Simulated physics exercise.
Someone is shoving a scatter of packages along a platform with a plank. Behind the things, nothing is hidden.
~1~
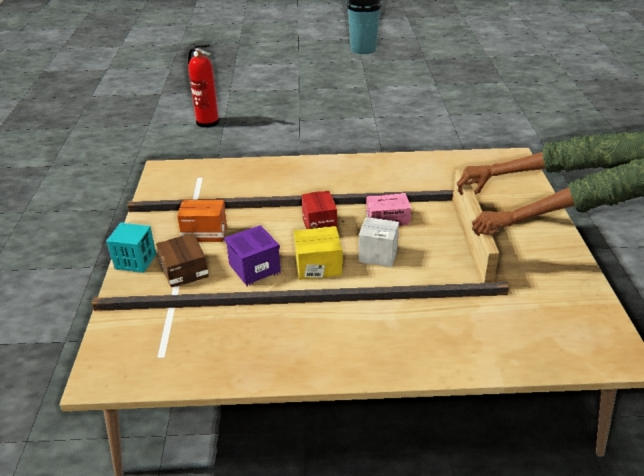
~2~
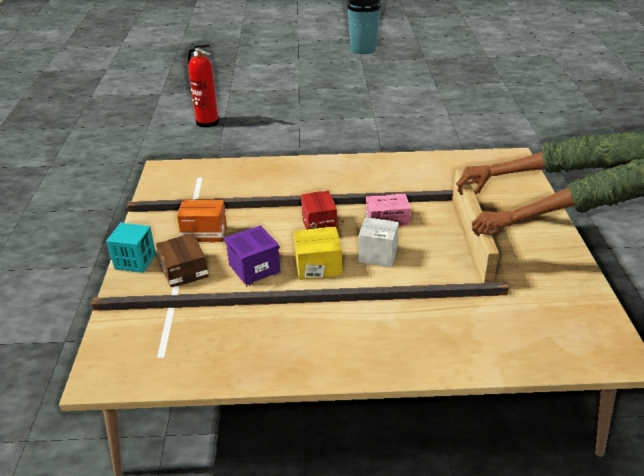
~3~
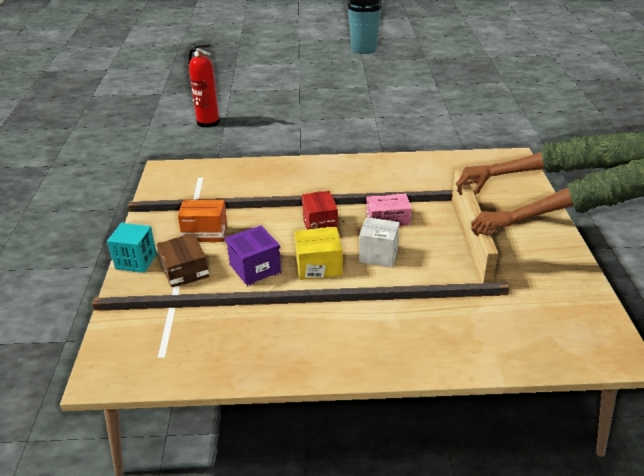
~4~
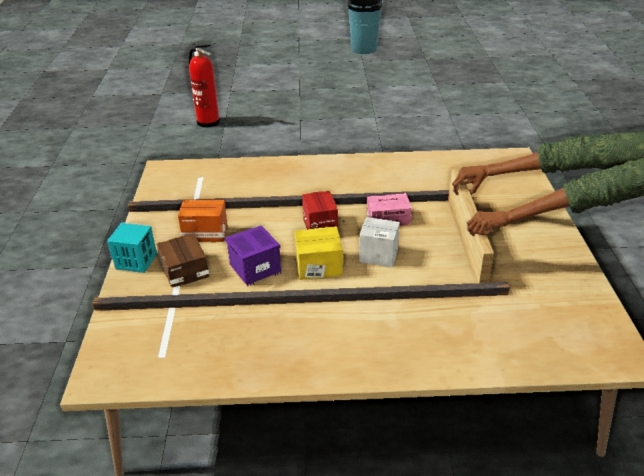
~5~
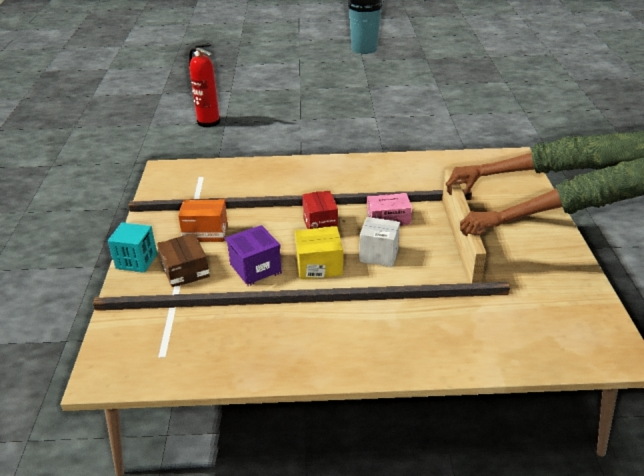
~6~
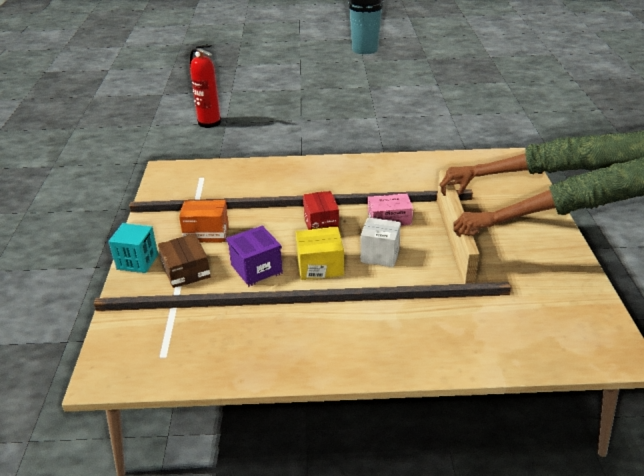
Two hands in camouflage sleeves grip an upright wooden plank at the right of a pale wooden table, seen from above on a grey tiled floor with a red extinguisher behind. Between two dark rails sit turquoise, brown, orange, purple, red, yellow, pink and white boxes, with white tape crossing at left. The hands slide the plank slightly left, while the boxes and camera stay practically still.
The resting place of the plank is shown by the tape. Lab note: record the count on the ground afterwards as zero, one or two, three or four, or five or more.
Count on ground: Three or four.
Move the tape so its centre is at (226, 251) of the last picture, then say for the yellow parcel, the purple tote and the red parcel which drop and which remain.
Short version: The yellow parcel sits tight, the purple tote sits tight, the red parcel sits tight.
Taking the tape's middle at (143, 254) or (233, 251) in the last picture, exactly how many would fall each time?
6, then 2.
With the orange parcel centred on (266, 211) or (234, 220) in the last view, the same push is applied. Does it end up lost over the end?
For the orange parcel: It comes off, then it comes off.
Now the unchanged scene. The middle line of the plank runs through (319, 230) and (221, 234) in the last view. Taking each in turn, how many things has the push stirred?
Note: First position 6; second position 8.
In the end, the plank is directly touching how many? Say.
The count in contact is 2.
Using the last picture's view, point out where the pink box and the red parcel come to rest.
The pink box at (170, 218), the red parcel at (132, 221).
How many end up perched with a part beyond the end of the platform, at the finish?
You'd get 2.
Soon after, none off yet; turquoise crate at rest near (134, 248); brown box at rest near (184, 260); orange parcel at rest near (205, 221).
After that, none off yet; turquoise crate displaced about its own width near (105, 247); brown box displaced about its own width near (138, 258); orange parcel displaced a little near (185, 224).
In the end, the number that fall off is three or four; gone, purple tote, orange parcel, brown box and turquoise crate.
